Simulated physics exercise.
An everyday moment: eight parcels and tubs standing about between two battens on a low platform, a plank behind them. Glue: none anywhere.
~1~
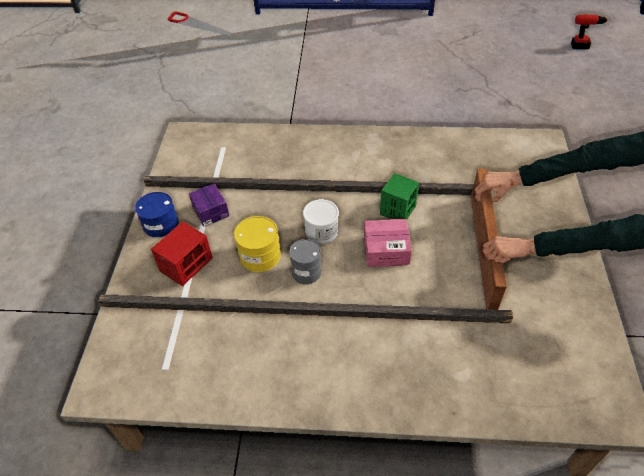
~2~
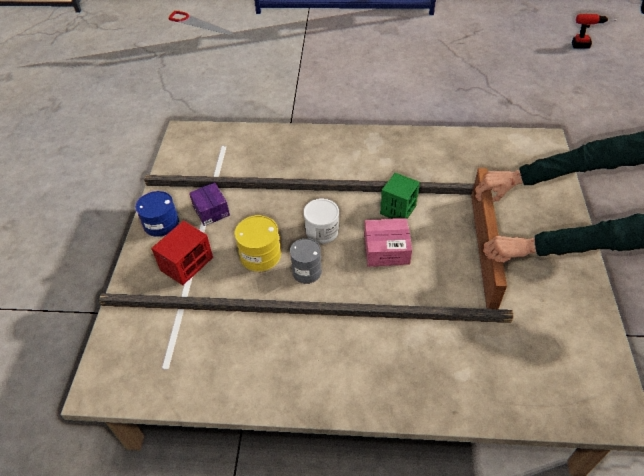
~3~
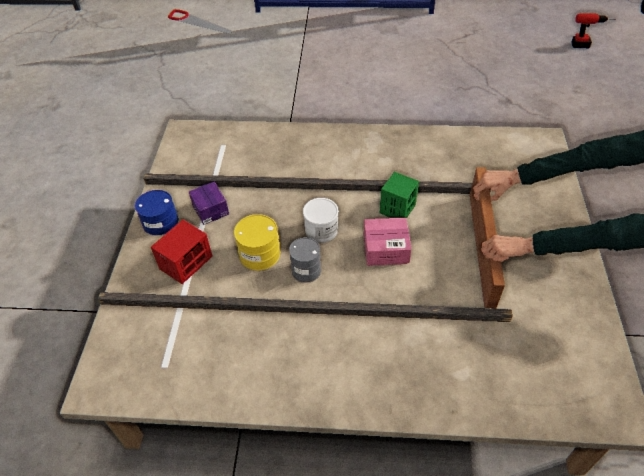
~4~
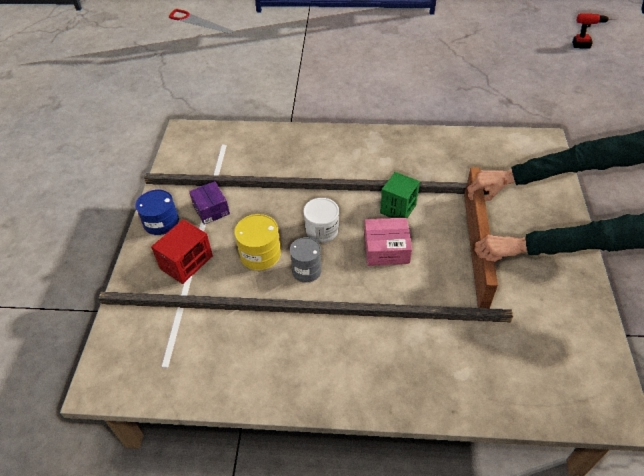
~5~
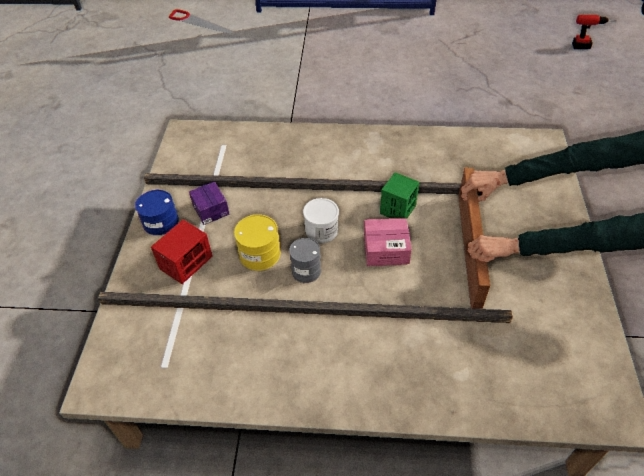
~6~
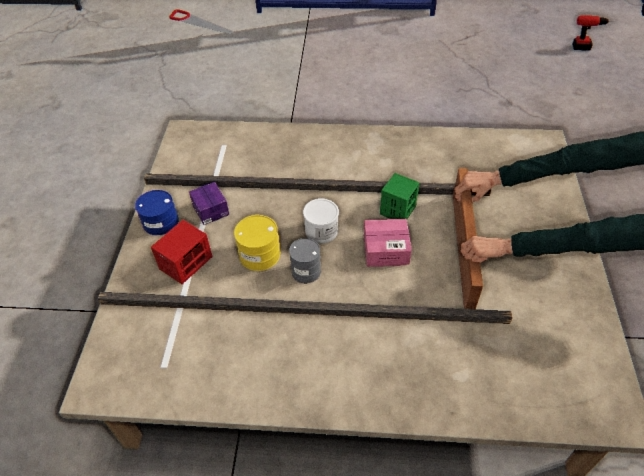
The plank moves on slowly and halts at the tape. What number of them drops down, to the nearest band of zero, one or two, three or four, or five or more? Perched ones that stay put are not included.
Nearest band: One or two.
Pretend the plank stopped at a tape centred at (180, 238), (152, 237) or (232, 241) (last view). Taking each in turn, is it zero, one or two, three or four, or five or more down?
Result per tape, in order - three to four / more than four / zero.
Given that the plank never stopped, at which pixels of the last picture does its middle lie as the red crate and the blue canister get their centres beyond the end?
When the red crate crosses, the middle is near (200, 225); when the blue canister crosses, near (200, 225).
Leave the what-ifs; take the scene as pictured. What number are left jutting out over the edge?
The total comes out at 3.
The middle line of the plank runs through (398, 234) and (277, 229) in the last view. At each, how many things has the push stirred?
By then 2, and 7.
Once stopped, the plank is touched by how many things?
So the total is 3.
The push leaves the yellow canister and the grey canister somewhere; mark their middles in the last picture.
Near (131, 238) and (173, 259).
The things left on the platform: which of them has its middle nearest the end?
The blue canister is the one.
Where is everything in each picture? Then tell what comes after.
The first picture shows blue canister (157, 215); red crate (183, 254); purple parcel (209, 205); plank (487, 237); tape (199, 241).
The second picture shows red crate (183, 253); grey canister (306, 261).
The third picture shows purple parcel (209, 203); pink parcel (387, 242).
The fourth picture shows blue canister (158, 212); plank (479, 235).
The fifth picture shows red crate (183, 252); white pail (321, 221).
The sixth picture shows blue canister (157, 213); red crate (183, 252); purple parcel (209, 203); plank (466, 236); tape (199, 239).
Soon after, none off yet; blue canister at rest near (157, 213); red crate at rest near (183, 252); purple parcel at rest near (209, 203).
Then, none off yet; blue canister at rest near (157, 213); red crate moved a little near (172, 253); purple parcel moving near (206, 202).
By the end, the number that fall off is one or two; fallen, red crate.
